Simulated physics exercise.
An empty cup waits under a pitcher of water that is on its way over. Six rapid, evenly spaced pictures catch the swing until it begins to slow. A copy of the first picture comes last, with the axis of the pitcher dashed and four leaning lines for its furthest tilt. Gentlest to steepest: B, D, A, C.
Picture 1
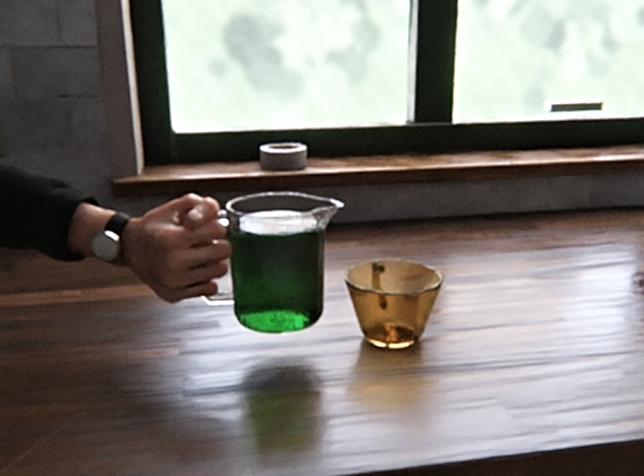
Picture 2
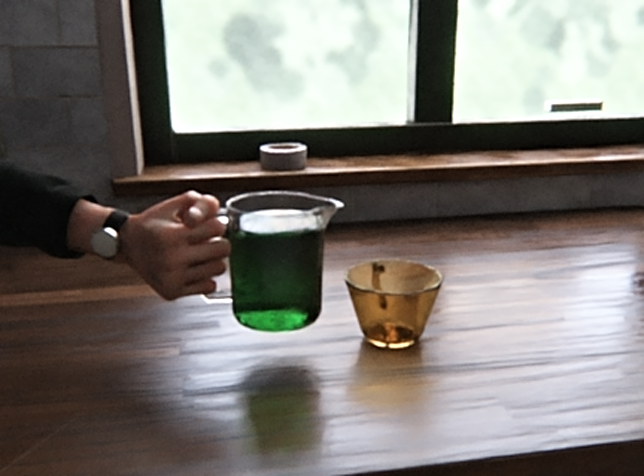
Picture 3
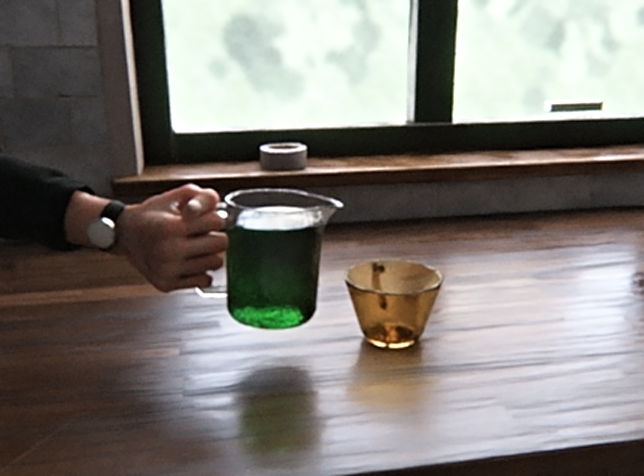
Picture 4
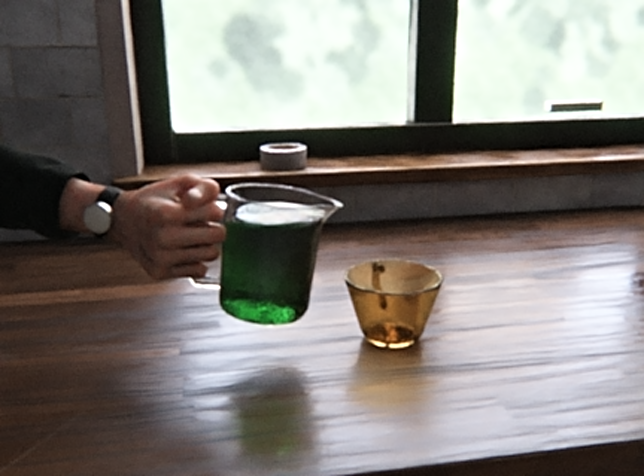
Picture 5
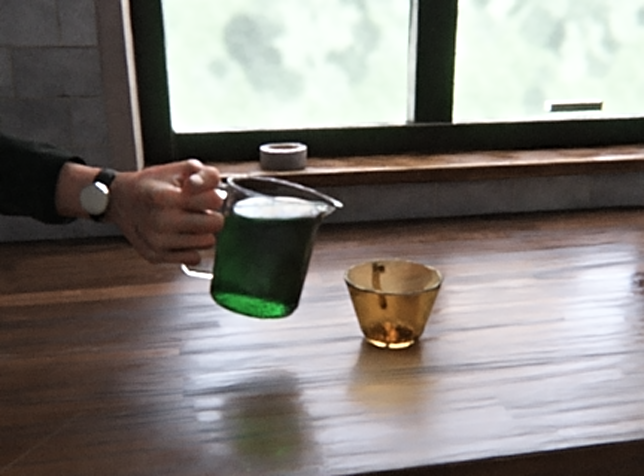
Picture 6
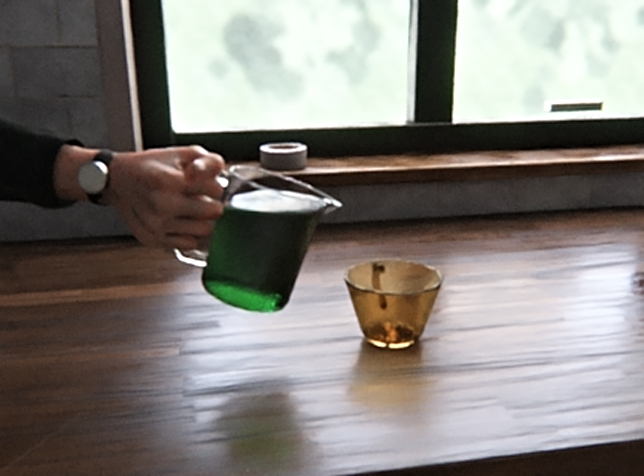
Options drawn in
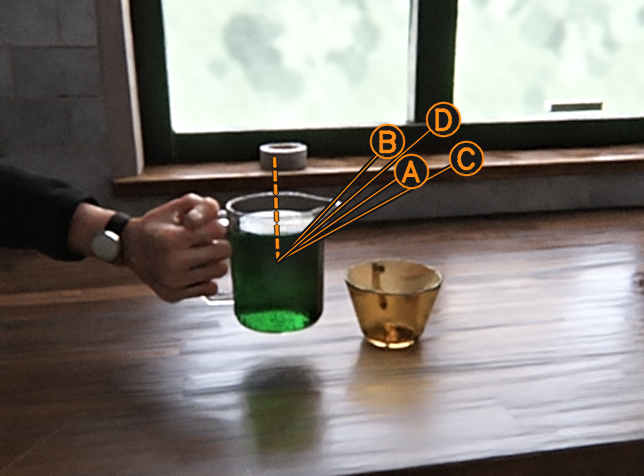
A hand wearing a watch holding a glass pitcher of green liquid, gradually tilting it rightward beside an amber cup on a wooden table.
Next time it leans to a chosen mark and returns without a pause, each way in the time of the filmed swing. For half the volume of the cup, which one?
Use line D.
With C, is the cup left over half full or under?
Over.
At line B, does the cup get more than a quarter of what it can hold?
Yes, it does.
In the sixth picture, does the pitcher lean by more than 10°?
Yes, it does.
On the marked copy, A at (396, 179); B at (377, 155); C at (451, 166); D at (430, 130).
Choosing A, the cup ends with about 64 % of what it can hold; 4 % of the water is spilt.
Choosing B, the cup ends with about 37 % of what it can hold.
Choosing C, the cup ends with about 82 % of what it can hold; 5 % of the water is spilt.
Choosing D, the cup ends with about 50 % of what it can hold.
